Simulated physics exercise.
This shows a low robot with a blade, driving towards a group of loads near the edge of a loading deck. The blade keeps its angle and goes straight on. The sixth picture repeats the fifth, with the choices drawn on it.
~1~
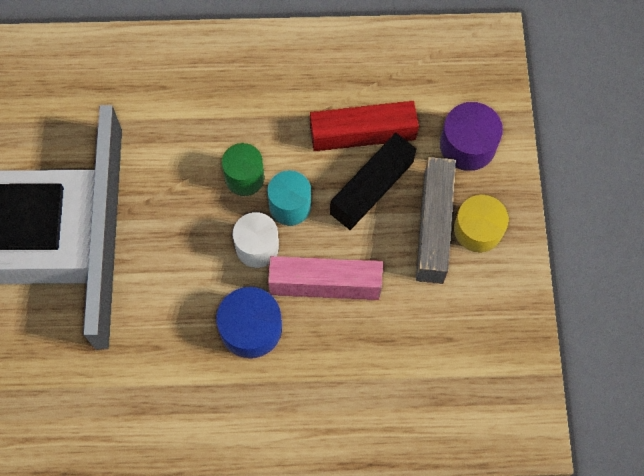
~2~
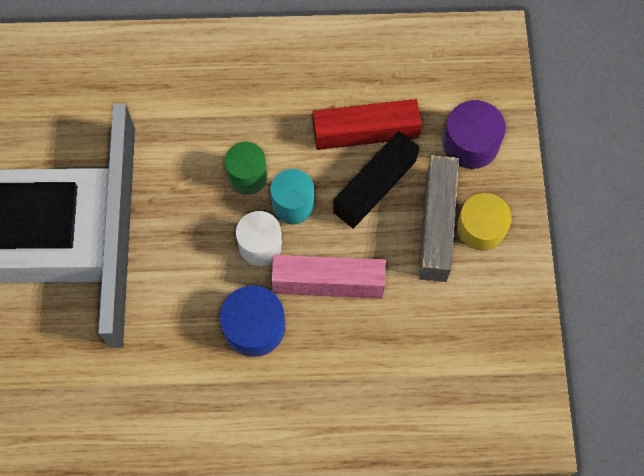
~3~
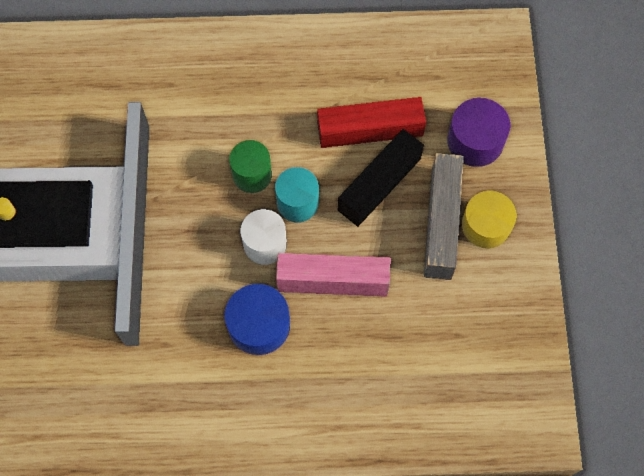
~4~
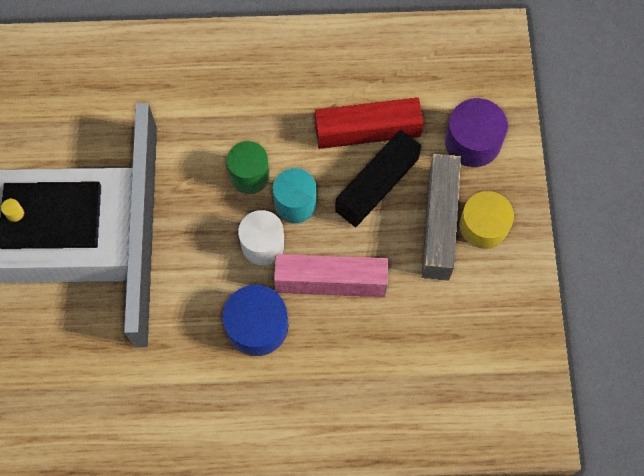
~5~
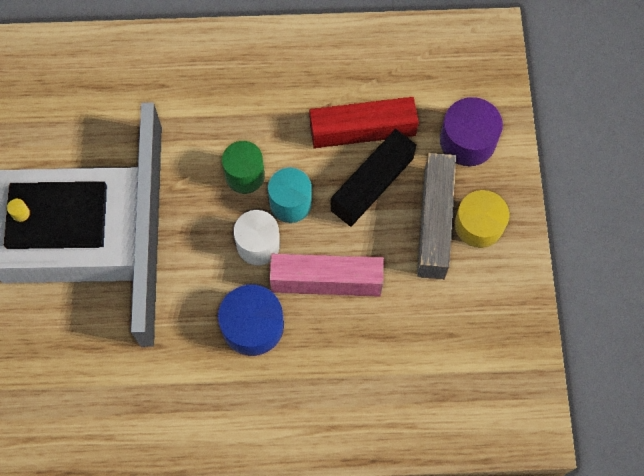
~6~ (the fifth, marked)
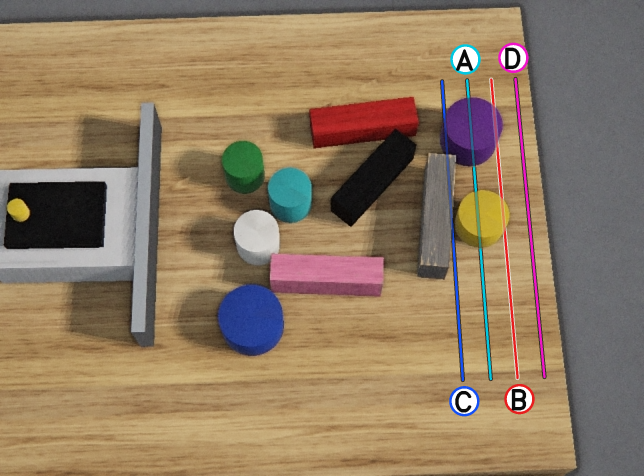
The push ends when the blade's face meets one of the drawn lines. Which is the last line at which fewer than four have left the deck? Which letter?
It can go as far as A.
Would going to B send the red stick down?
Yes.
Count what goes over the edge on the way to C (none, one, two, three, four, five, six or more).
By then, three.
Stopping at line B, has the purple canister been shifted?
Yes.
On the marked copy, A at (478, 222); B at (504, 221); C at (452, 223); D at (529, 220).
Taking A. A third of the way, robot (187, 210); blue canister (306, 319); green canister (294, 161).
Two thirds of the way, robot (309, 206); yellow canister (532, 205); purple canister (522, 132).
When it is over, robot (401, 203); purple canister over the edge; grey bar over the edge; three fallen.
As for the rest, B drops six; C is within the limit but short; D drops ten.
